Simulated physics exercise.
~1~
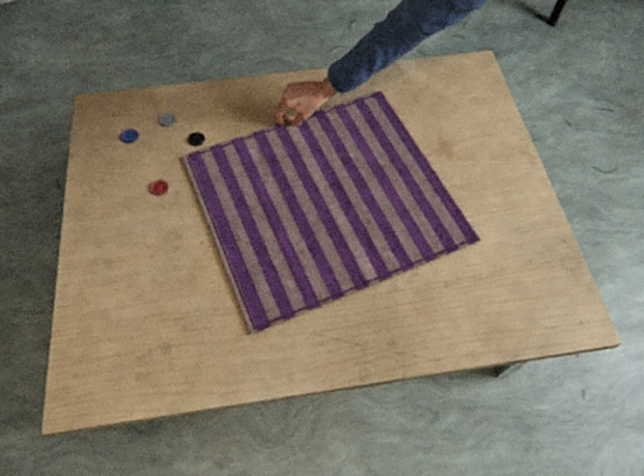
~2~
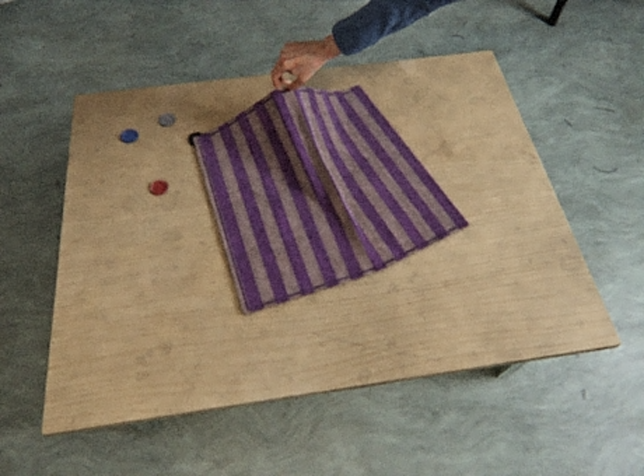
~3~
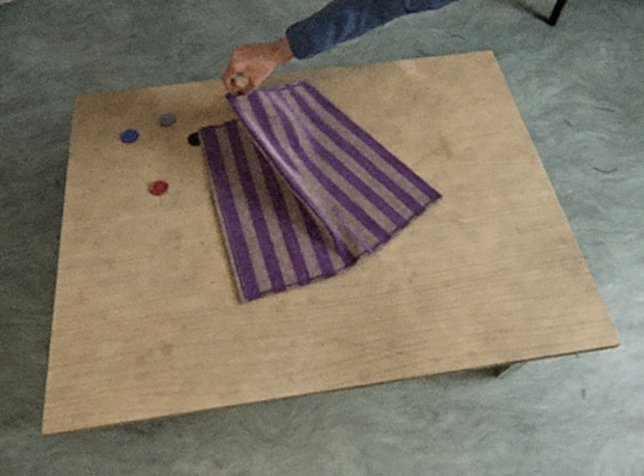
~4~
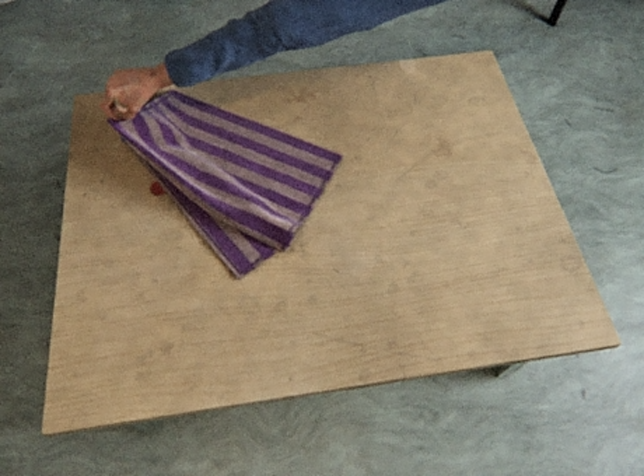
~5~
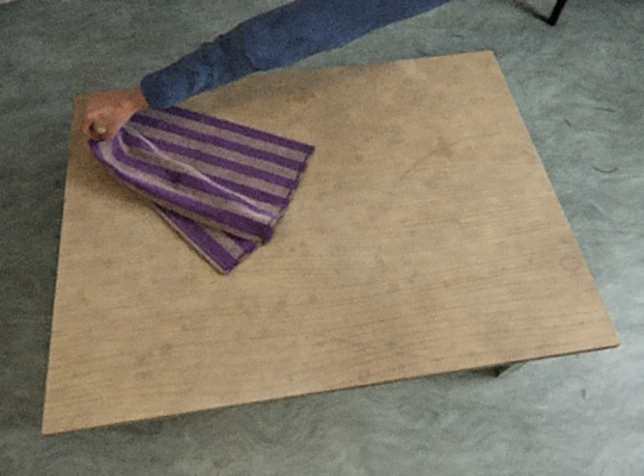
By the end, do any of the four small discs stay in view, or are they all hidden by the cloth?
They are all hidden. The black, grey, blue and red discs all end up under the striped cloth.
At first, a purple and tan striped cloth lies flat on a wooden table, with blue, grey, black and red discs to its left, and a hand grips its far edge. The hand lifts that edge, and the cloth rises into a peak and begins to fold. It then draws the cloth to the left, the lower part trailing across the tabletop toward the discs. The black one is covered, and the bunched cloth sweeps on over the others. Finally the hand lowers the gathered end near the table's far left corner, and no disc is left in sight.
